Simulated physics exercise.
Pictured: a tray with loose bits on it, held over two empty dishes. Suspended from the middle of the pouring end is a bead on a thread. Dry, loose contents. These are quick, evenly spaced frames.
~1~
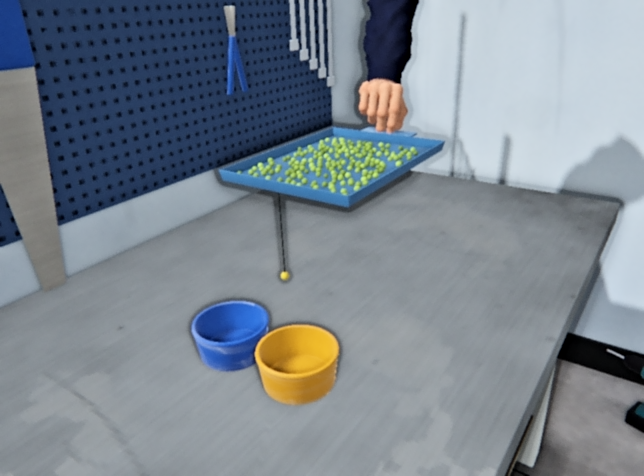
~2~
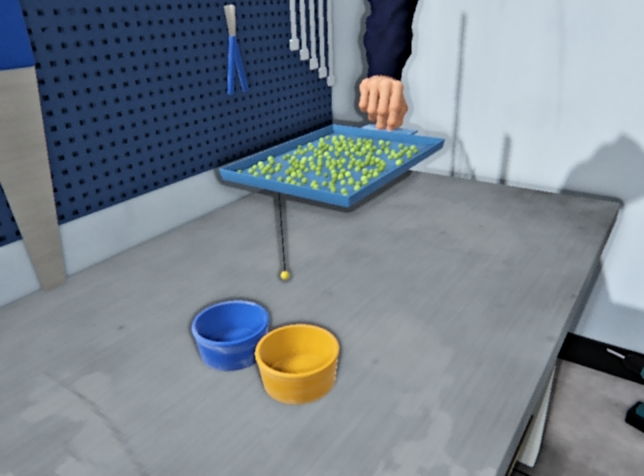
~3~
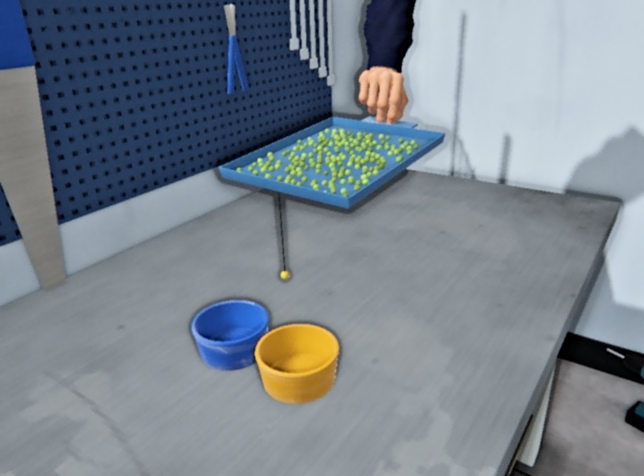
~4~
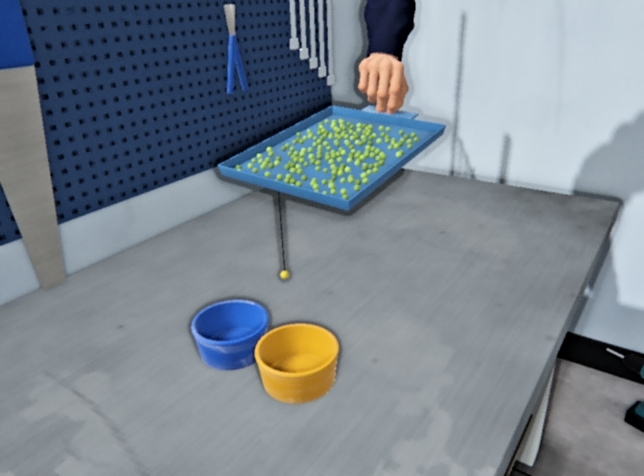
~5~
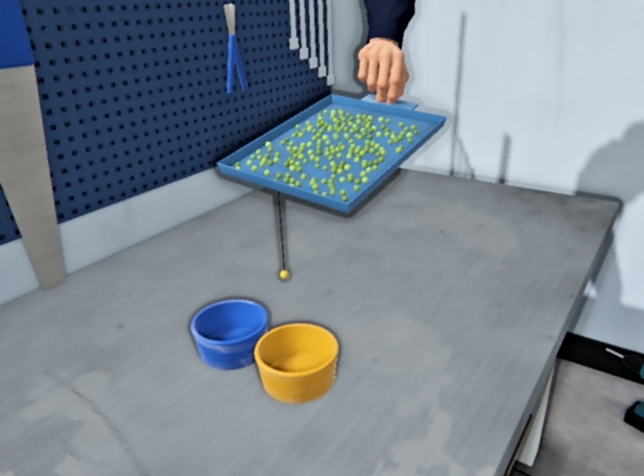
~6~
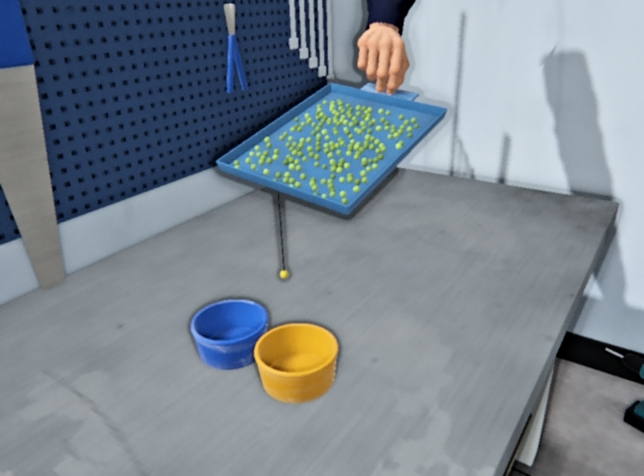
The clip opens on a hand holding a blue tray of scattered green peas above a blue dish and a yellow dish, a bead hanging beneath on a thread. The tray stays nearly level at first, then the hand gradually raises its far side, and the near edge slants down toward the right corner.
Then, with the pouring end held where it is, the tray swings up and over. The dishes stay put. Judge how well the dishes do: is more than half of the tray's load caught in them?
The dishes will gather a lesser portion.
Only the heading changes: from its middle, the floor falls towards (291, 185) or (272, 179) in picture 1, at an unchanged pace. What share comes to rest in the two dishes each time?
You'd see roughly 20 per cent the first time and 0 per cent the second.
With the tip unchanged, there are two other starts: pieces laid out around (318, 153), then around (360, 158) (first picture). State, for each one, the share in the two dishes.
About 10 % and 10 %.
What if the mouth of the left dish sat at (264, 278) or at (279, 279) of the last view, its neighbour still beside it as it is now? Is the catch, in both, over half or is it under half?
One: More than half. Two: Above a half.
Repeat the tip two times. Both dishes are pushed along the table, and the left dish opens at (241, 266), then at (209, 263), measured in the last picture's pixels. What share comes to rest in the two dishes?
About 10 per cent, then about 0 per cent.
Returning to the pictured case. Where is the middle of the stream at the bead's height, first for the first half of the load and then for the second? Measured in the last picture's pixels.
Early half: (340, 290); late half: (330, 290).
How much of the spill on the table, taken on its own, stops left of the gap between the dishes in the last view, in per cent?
Estimate: About 0 per cent.
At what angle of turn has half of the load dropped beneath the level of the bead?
Around 105°, give or take.
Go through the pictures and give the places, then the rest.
In the first picture, corners of the pouring end at (222, 170) and (348, 195), level; middle of the load at (334, 163), dried peas; left dish at (206, 352); right dish at (273, 384); bead on its thread at (285, 276).
In the second picture, corners of the pouring end at (222, 169) and (348, 195), level; middle of the load at (334, 162).
In the third picture, corners of the pouring end at (222, 167) and (348, 197), tipped barely, lowest at the right corner; middle of the load at (334, 158).
In the fourth picture, corners of the pouring end at (221, 165) and (348, 199), tipped a little, lowest at the right corner; middle of the load at (333, 153).
In the fifth picture, corners of the pouring end at (220, 163) and (348, 202), tipped a little, lowest at the right corner; middle of the load at (333, 148).
In the sixth picture, corners of the pouring end at (219, 161) and (347, 205), tipped clearly, lowest at the right corner; middle of the load at (332, 144); left dish at (205, 351); right dish at (272, 382).
Soon, tray tipped steeply; nearly all on the tray; a stray few in the right dish; a stray few outside both; a small part in the air.
A while on, tray tipped right over; most on the tray; a stray few in the right dish; a small part outside both; a stray few in the air.
Towards the end, tray tipped past a quarter turn; a small part in the right dish; a stray few in the left dish; nearly all outside both.
Finally, tray tipped past a quarter turn; a small part in the right dish; a stray few in the left dish; nearly all outside both.
